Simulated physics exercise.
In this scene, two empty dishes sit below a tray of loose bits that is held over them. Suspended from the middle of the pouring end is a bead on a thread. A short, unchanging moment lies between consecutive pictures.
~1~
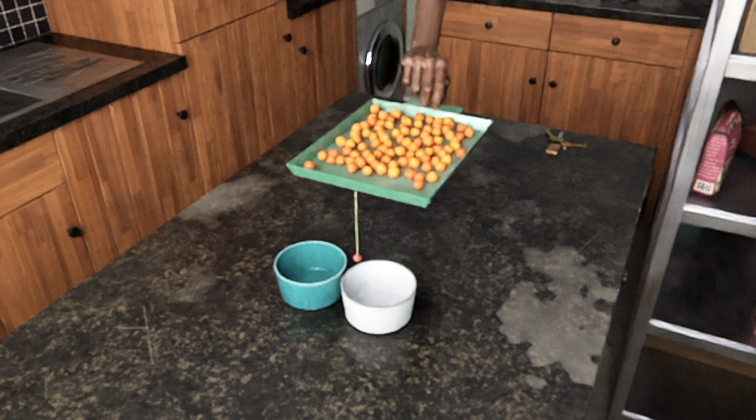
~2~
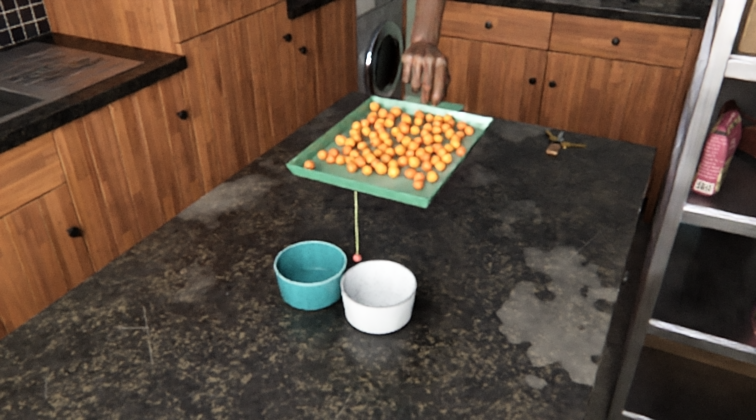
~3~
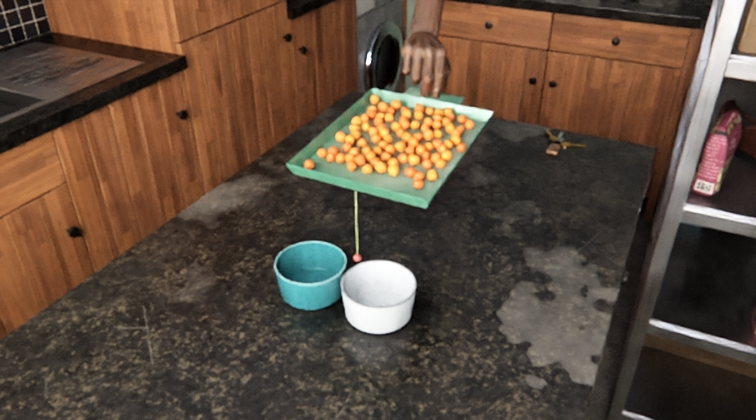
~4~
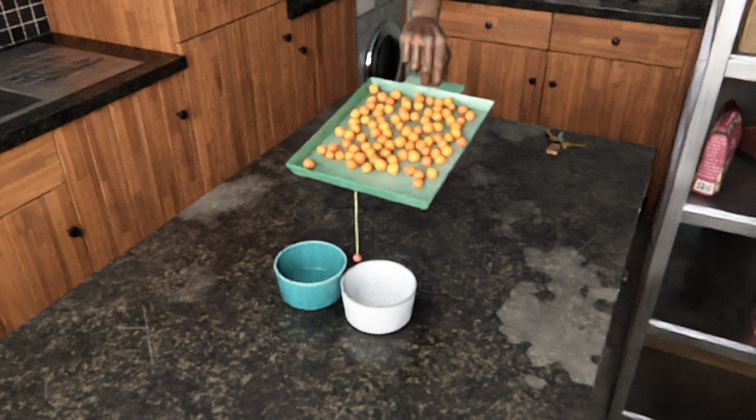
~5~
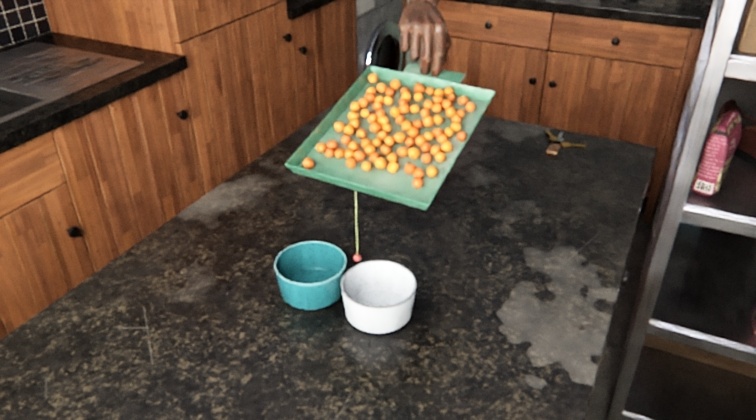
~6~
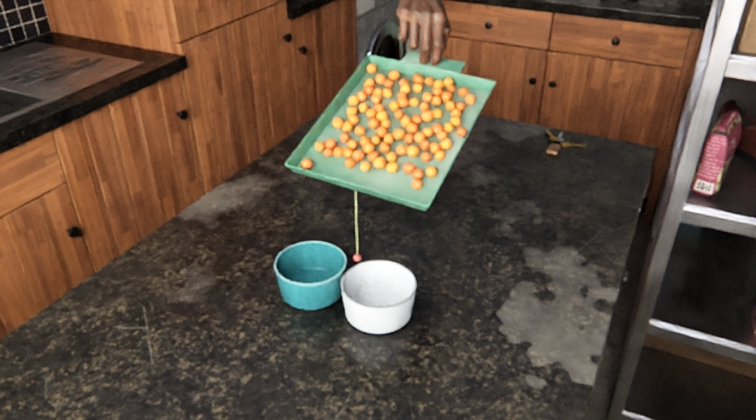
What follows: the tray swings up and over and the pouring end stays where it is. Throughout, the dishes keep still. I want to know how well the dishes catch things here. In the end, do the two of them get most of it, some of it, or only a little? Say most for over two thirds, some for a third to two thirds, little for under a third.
They get some of it.
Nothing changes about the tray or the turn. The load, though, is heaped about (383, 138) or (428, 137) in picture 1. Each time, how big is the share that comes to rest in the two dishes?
First case: Some 50 %; second case: Some 40 %.
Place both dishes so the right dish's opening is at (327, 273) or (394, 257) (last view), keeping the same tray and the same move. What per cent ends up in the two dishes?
About 20% on the first try and 0% on the second.
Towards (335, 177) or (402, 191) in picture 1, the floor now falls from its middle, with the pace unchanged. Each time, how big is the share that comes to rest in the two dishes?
The first try yields 70 percent and the second 40 percent.
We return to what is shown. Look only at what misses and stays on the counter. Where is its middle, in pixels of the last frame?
Roughly at (373, 365).
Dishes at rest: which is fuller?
I'd say the right-side one takes it.
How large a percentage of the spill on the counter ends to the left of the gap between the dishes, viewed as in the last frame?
I'd guess close to 40 %.
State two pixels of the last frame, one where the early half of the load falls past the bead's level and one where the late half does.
About (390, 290), and after that about (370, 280).
Shortly afterwards, tray tipped steeply; all but a few on the tray; a little in the air.
Next, tray tipped past a quarter turn; only a few on the tray; near a third in the right dish; a little in the left dish; near half outside both; near a quarter in the air.
Some moments later, tray tipped past a quarter turn; near a third in the right dish; a little in the left dish; near half outside both.
In the end, tray tipped past a quarter turn; near a third in the right dish; a little in the left dish; near half outside both.
